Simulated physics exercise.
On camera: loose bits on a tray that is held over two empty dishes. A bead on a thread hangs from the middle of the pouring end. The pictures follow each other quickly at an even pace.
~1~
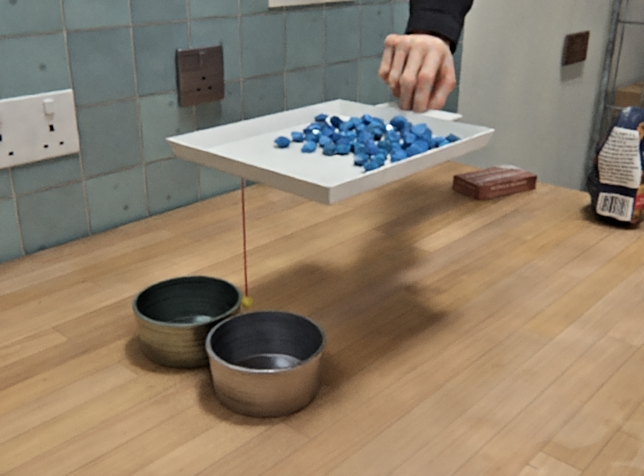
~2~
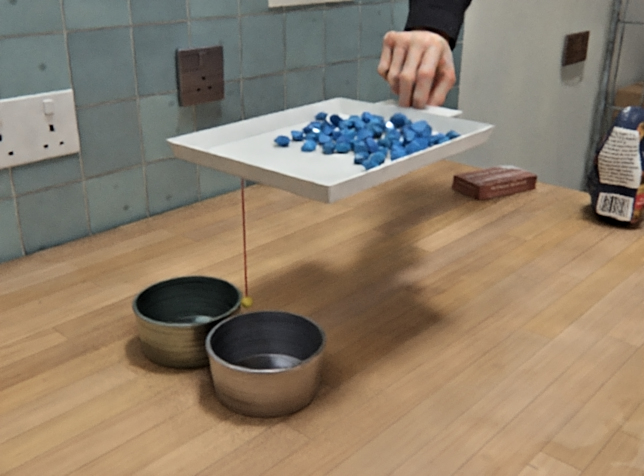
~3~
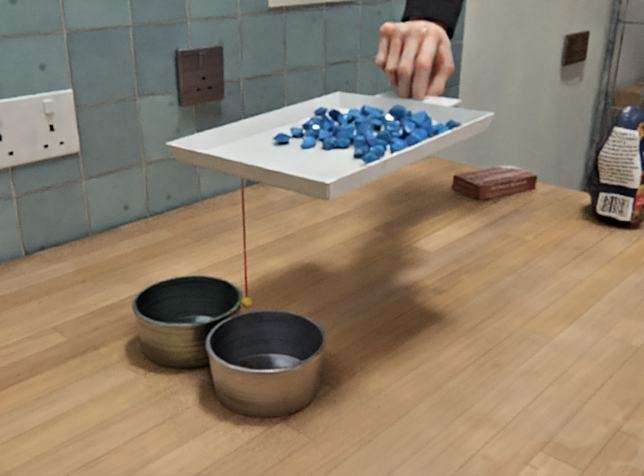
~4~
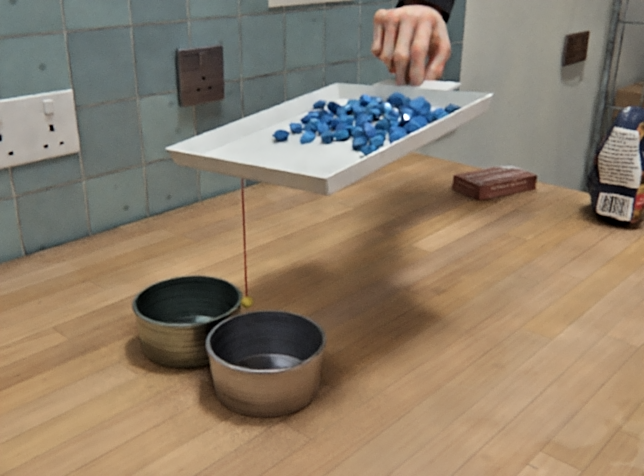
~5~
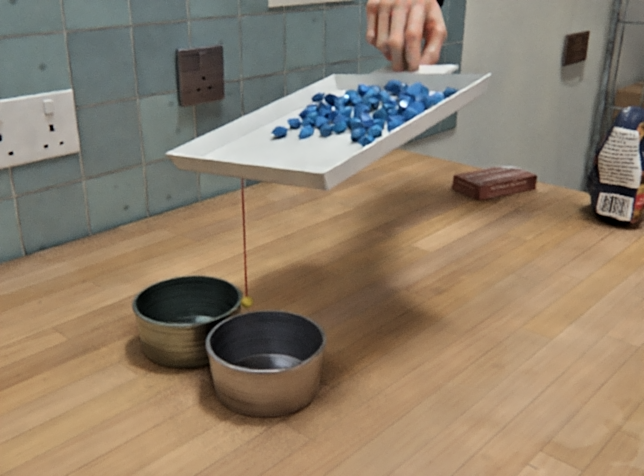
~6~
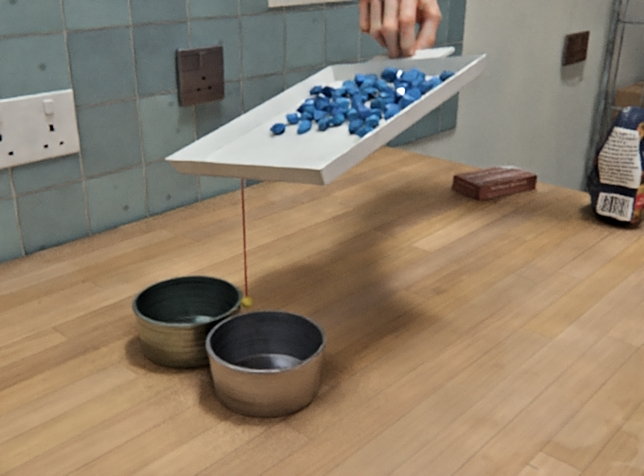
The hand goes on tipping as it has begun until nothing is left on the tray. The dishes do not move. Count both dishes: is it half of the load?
Caught overall: The larger part.
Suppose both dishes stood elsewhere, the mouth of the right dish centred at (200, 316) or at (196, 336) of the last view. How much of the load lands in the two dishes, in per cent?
First some 60, then 40 per cent.
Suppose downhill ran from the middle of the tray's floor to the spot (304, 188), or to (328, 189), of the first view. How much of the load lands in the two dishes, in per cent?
First some 30, then 20 per cent.
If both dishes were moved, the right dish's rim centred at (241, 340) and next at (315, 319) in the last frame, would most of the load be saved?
The first try: The larger part. The second: Less than half.
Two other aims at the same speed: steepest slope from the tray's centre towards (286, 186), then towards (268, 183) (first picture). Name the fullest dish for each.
In turn: The right-hand dish; the right dish.
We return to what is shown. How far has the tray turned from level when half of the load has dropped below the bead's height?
At some 80 degrees.
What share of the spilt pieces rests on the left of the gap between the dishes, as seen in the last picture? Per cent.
About 100 per cent.
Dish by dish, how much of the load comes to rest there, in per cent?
About: Left dish 80, right dish 0 per cent.
Soon, tray tipped steeply; most on the tray; a small part in the air.
A while on, tray tipped right over; a stray few on the tray; most in the left dish; a small part outside both; a small part in the air.
Towards the end, tray tipped past a quarter turn; most in the left dish; about a quarter outside both.
Finally, tray tipped past a quarter turn; none in the right dish; most in the left dish; about a quarter outside both.
